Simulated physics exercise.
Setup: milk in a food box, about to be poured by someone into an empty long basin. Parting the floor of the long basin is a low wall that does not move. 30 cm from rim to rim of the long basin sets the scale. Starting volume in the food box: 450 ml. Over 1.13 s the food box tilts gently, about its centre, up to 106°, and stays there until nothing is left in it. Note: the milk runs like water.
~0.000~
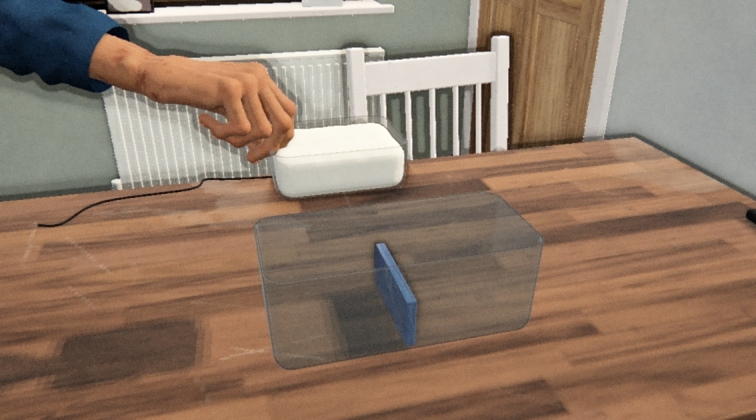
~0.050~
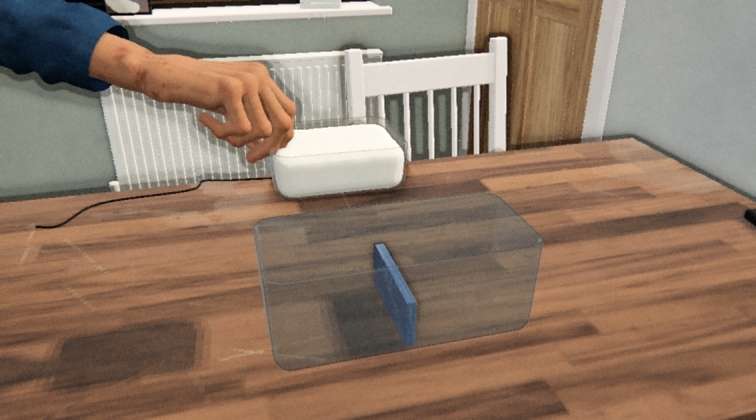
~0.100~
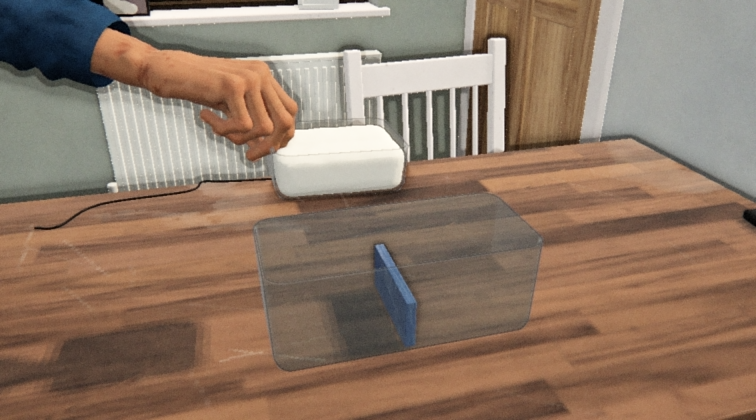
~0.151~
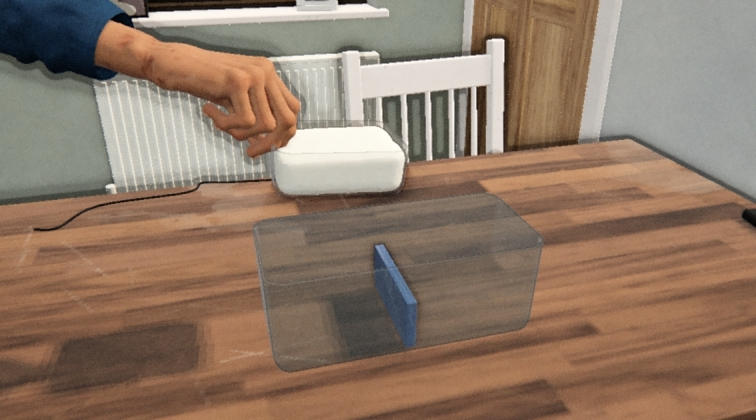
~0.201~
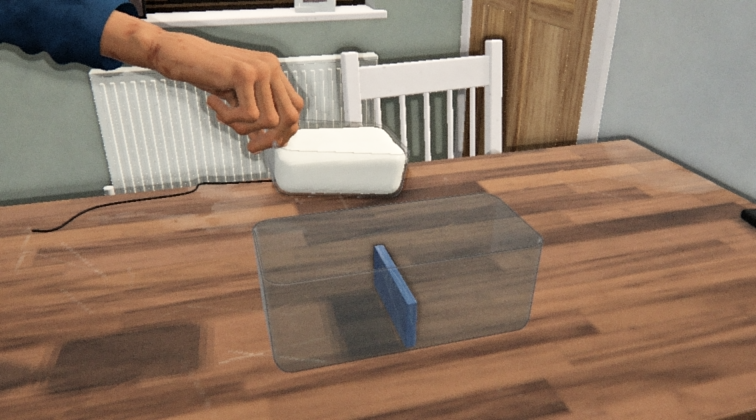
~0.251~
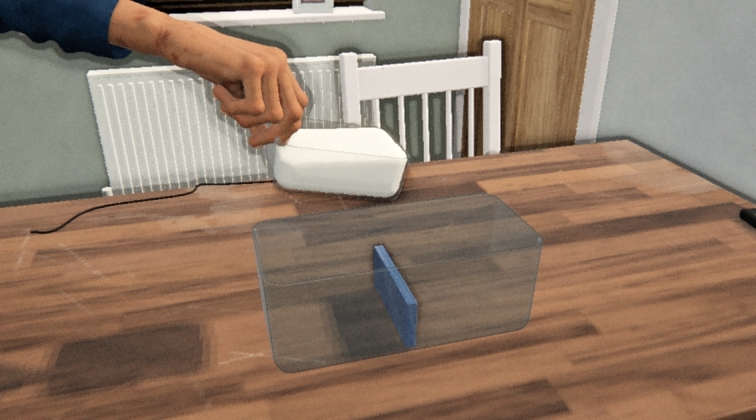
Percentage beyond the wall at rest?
83 per cent.
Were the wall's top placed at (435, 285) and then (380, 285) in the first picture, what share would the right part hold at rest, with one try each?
60 % and 85 %.
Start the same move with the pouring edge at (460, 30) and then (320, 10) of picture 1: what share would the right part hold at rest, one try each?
80 then 55 %.
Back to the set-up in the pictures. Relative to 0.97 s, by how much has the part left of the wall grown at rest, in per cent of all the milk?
Roughly 6 per cent.
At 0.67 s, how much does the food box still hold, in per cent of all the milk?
I'd estimate some 22 % remains.
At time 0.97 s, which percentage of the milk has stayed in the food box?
I'd say some 3 per cent remains.
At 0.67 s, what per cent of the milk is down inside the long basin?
I'd put it near 44 percent.
Then, 0.67 s in, the tilt is 68° and 23 per cent is still to pour, 0 is left of the wall and 44 right of it.
Then, 0.97 s in, the tilt is 101° and 3 per cent is still to pour, 10 is left of the wall and 83 right of it.
Then, 1.28 s in, the tilt is 106° and 0 per cent is still to pour, 16 is left of the wall and 83 right of it.
Then, 1.63 s in, the tilt is 106° and 0 per cent is still to pour, 16 is left of the wall and 83 right of it.
Finally, 16 per cent lies left of the wall, 83 right of it and 1 outside.
